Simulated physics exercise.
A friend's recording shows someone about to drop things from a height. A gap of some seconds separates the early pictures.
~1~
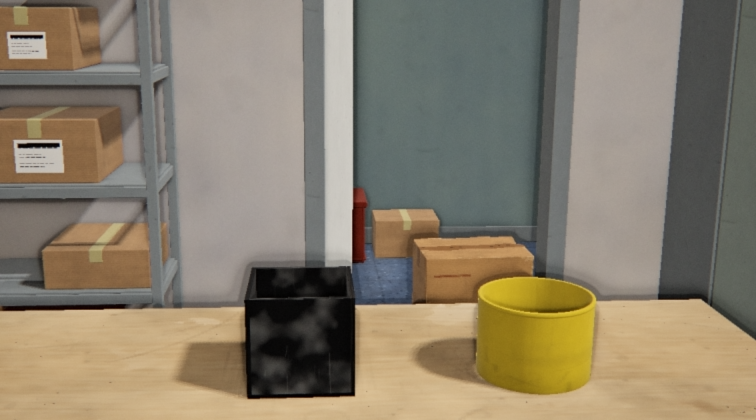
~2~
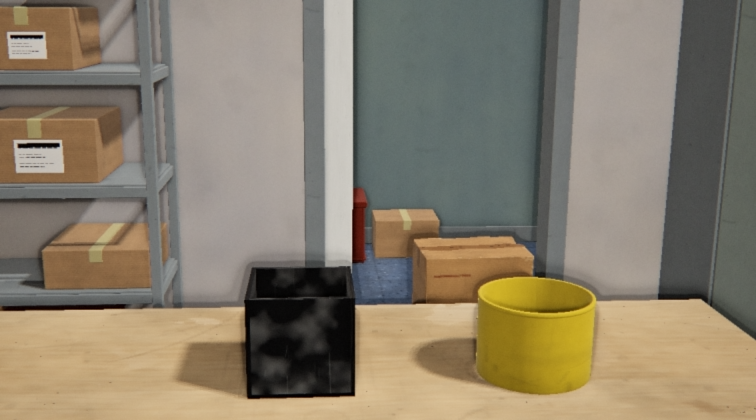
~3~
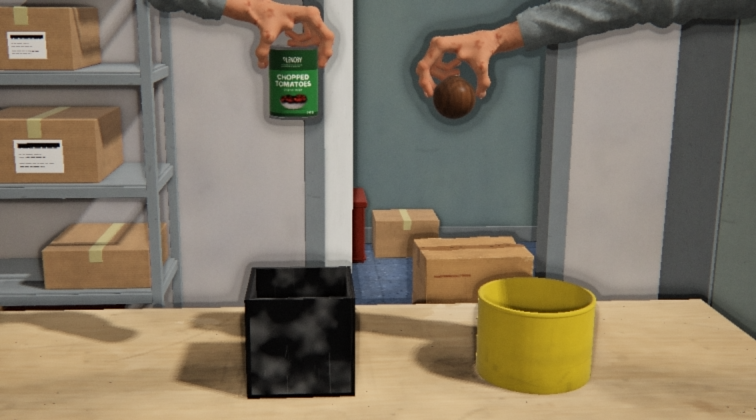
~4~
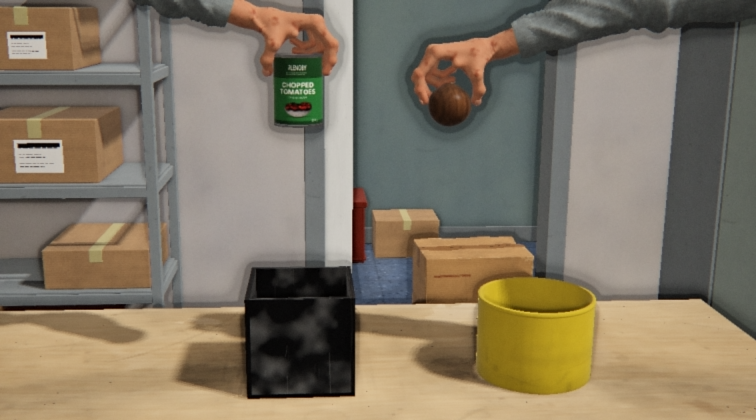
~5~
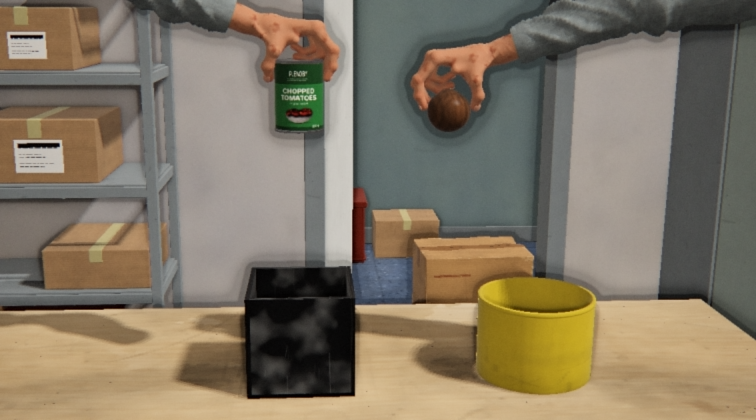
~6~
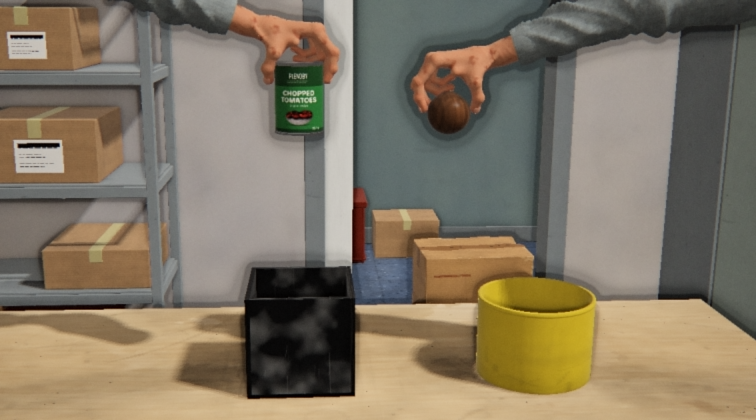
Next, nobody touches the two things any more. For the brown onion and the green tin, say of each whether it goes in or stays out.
Brown onion: Out; green tin: In.
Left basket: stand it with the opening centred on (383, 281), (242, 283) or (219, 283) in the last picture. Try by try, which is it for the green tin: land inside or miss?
Taking the spots in order, the green tin does not get in, then does not get in, then does not get in.
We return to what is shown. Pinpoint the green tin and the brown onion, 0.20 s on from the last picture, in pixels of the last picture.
You'll find the green tin at (300, 172) and the brown onion at (447, 185).
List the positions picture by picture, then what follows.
The first frame shows left basket (301, 330).
The second frame shows right bucket (534, 333).
The third frame shows still on the way; brown onion (454, 98); left basket (301, 330).
The fourth frame shows still on the way; green tin (298, 89); right bucket (534, 333).
The fifth frame shows still on the way; brown onion (449, 111); left basket (301, 330).
The sixth frame shows in place, still held; brown onion (449, 113); green tin (299, 98); right bucket (534, 333).
Then, 0.20 s later than the last frame, brown onion dropping near (447, 185); green tin dropping near (300, 171).
When it is over, the brown onion ends up outside, near (442, 354); the green tin drops into the container, near (302, 341).
